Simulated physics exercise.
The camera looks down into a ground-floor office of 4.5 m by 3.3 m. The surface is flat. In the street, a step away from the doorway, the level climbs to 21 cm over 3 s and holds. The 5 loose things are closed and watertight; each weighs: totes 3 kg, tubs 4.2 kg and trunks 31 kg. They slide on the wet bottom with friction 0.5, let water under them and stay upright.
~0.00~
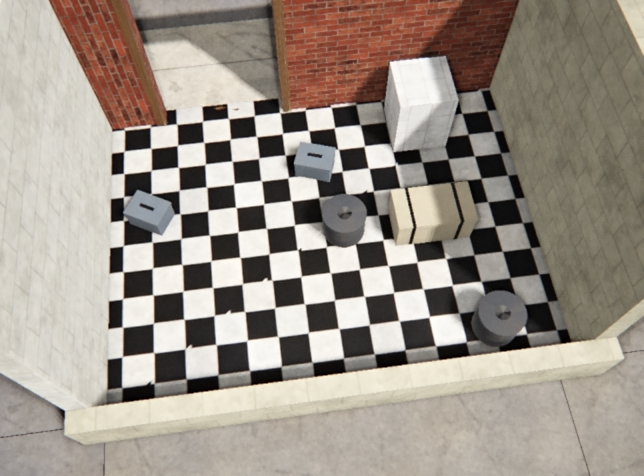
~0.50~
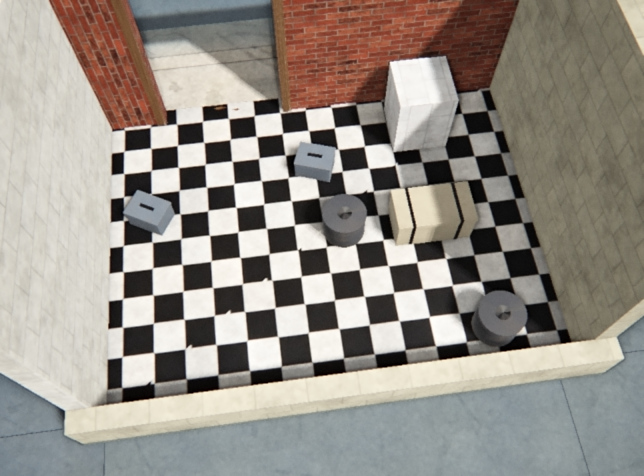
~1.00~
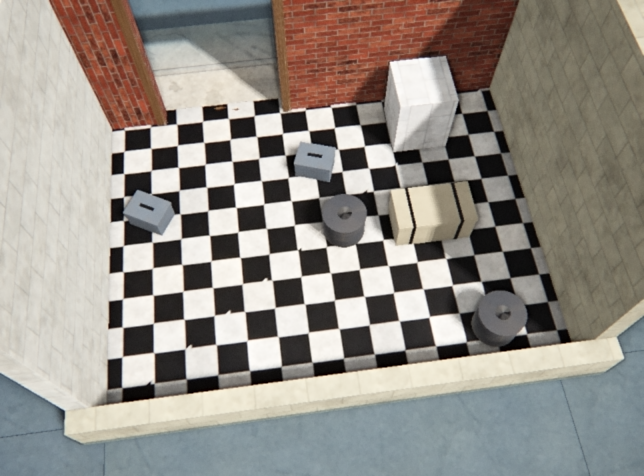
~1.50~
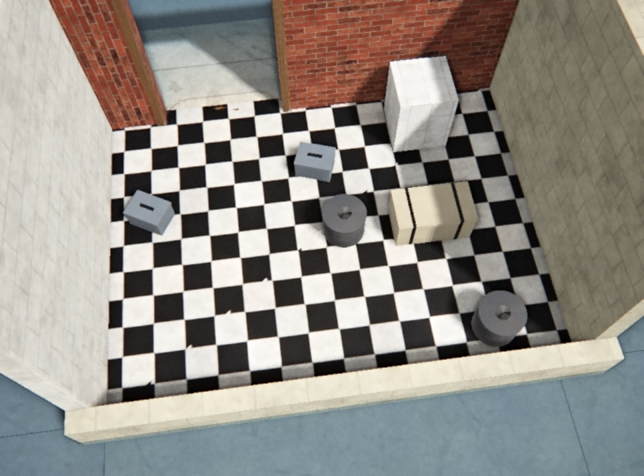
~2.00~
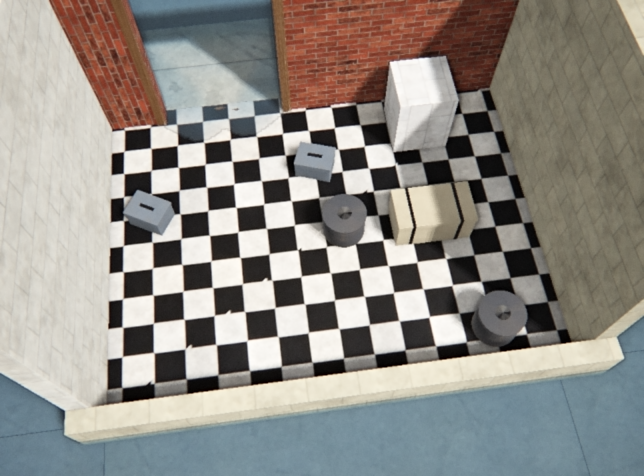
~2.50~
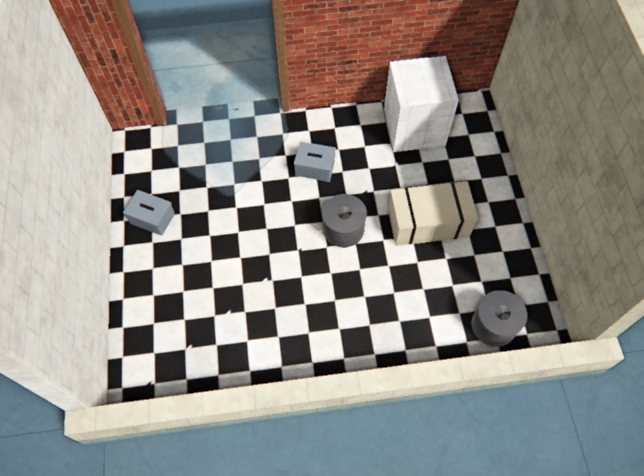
Blue water covers the street, then spreads through the doorway onto the checkered floor.
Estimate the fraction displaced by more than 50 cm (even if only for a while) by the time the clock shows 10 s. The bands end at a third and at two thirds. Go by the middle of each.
It is two thirds or above.
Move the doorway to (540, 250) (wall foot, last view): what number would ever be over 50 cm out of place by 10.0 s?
In that case 4 of them.
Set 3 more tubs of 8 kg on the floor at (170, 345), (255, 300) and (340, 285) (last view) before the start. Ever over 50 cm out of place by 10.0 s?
In turn: Over, over, over.
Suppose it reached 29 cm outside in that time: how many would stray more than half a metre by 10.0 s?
In that case 5 of them.
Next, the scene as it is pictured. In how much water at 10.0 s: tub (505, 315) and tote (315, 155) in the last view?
Roughly 14 and 5 cm.
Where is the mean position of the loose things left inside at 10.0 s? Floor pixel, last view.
At about (420, 192).
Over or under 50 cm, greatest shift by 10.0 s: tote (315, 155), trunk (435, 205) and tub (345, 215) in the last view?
In that order: More, short of it, more.
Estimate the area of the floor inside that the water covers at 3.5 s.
Some 4.0 m2.
After 3.5 s 0 of 5 are over 50 cm from their spots; 0 afloat.
After 4.5 s 2 of 5 are over 50 cm from their spots; 1 afloat.
After 7.0 s 4 of 5 are over 50 cm from their spots; 3 afloat.
After 10.0 s 4 of 5 are over 50 cm from their spots, and 4 have been at some point; 4 afloat.
